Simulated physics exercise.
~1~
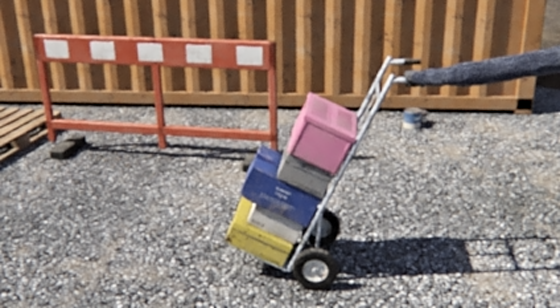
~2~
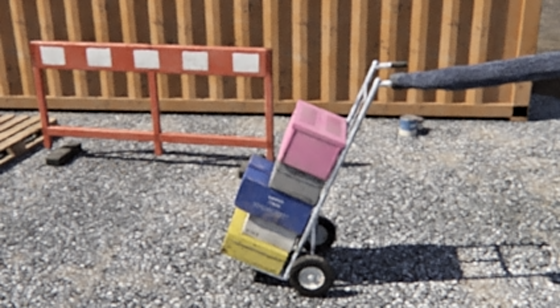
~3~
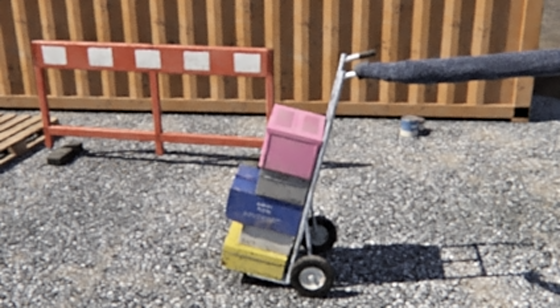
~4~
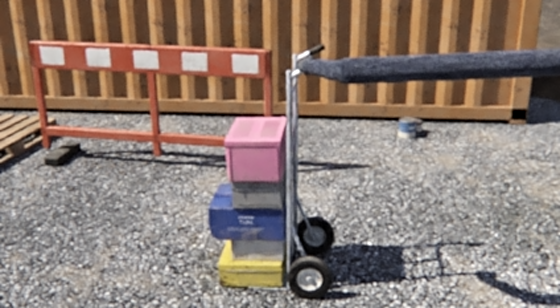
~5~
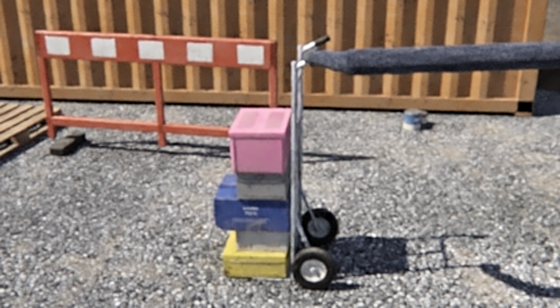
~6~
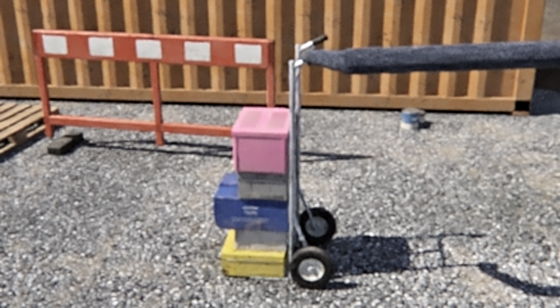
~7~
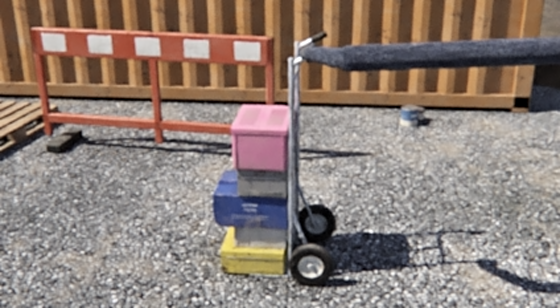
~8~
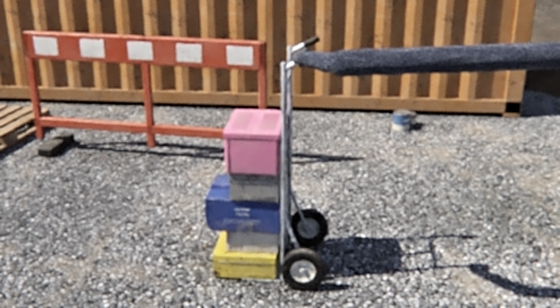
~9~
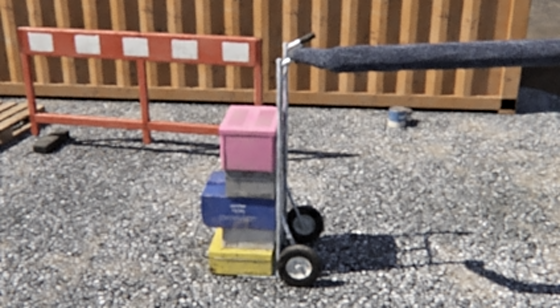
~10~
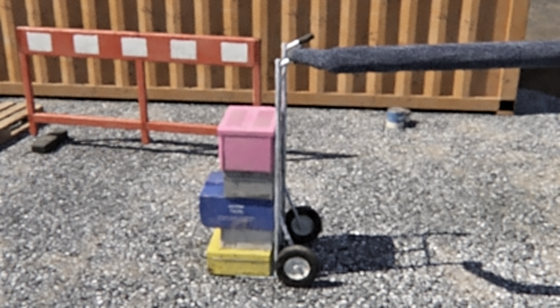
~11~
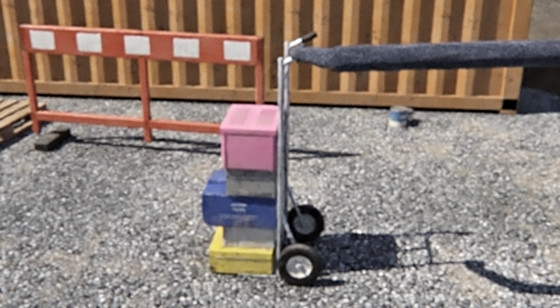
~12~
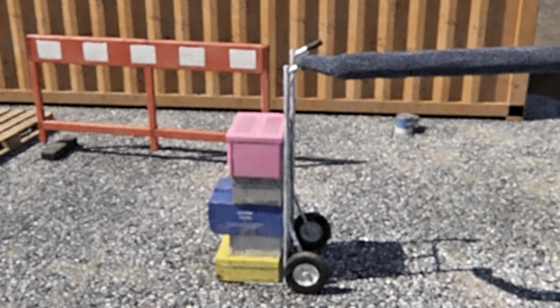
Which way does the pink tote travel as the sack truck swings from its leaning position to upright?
The pink tote moves to the left as the truck comes upright.
